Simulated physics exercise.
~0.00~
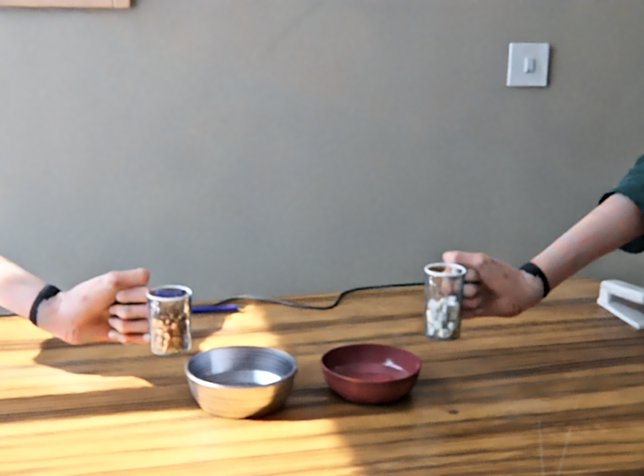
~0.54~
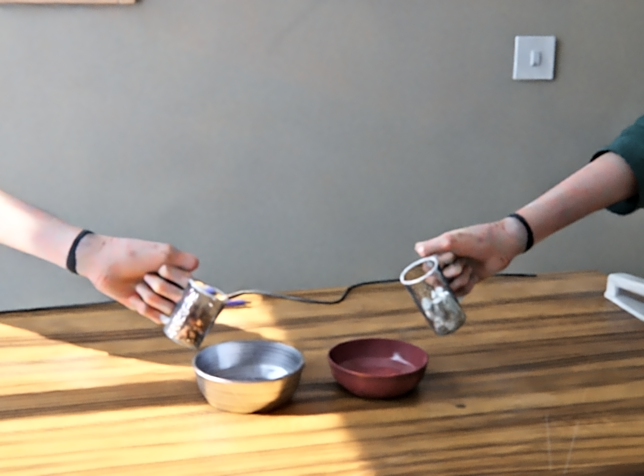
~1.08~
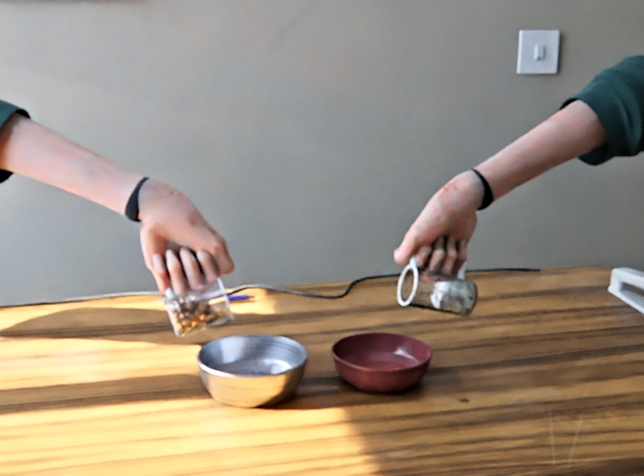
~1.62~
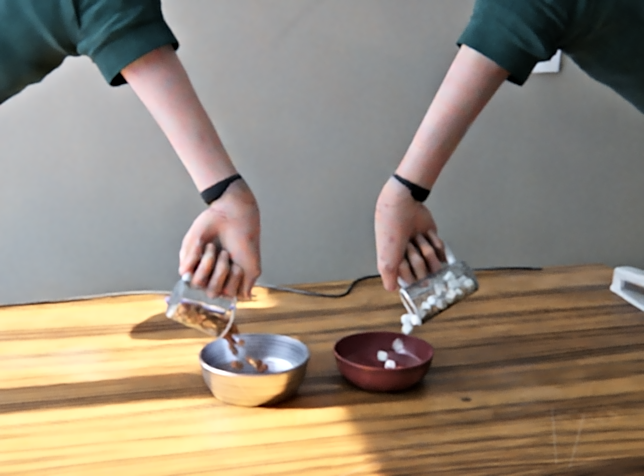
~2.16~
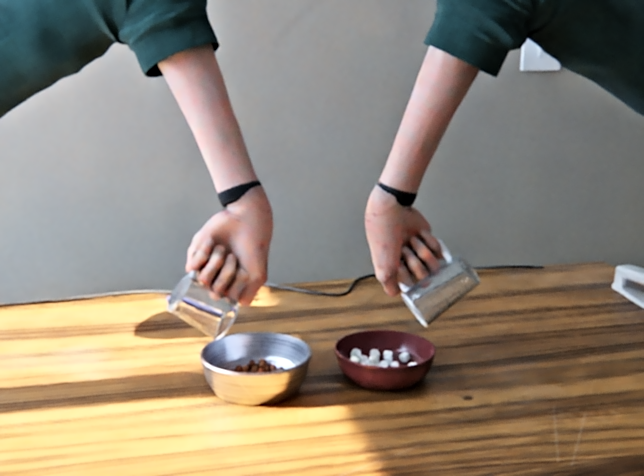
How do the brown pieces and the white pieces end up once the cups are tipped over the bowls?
The brown pieces all land in the silver bowl on the left, and the white pieces all land in the dark red bowl on the right, with none spilled on the table.
At first, two hands with black wristbands hold clear cups upright above a wooden table, the left cup filled with small brown pieces and the right one with white pieces. The hands move the cups toward a silver bowl and a dark red bowl and begin to tilt them. The cups tip onto their sides, with the pieces still inside. As the green-sleeved arms reach in from above, brown pieces tumble into the silver bowl while white ones drop into the red bowl. Finally, both cups are tipped further and look empty, and the pieces rest in their bowls with none on the table.
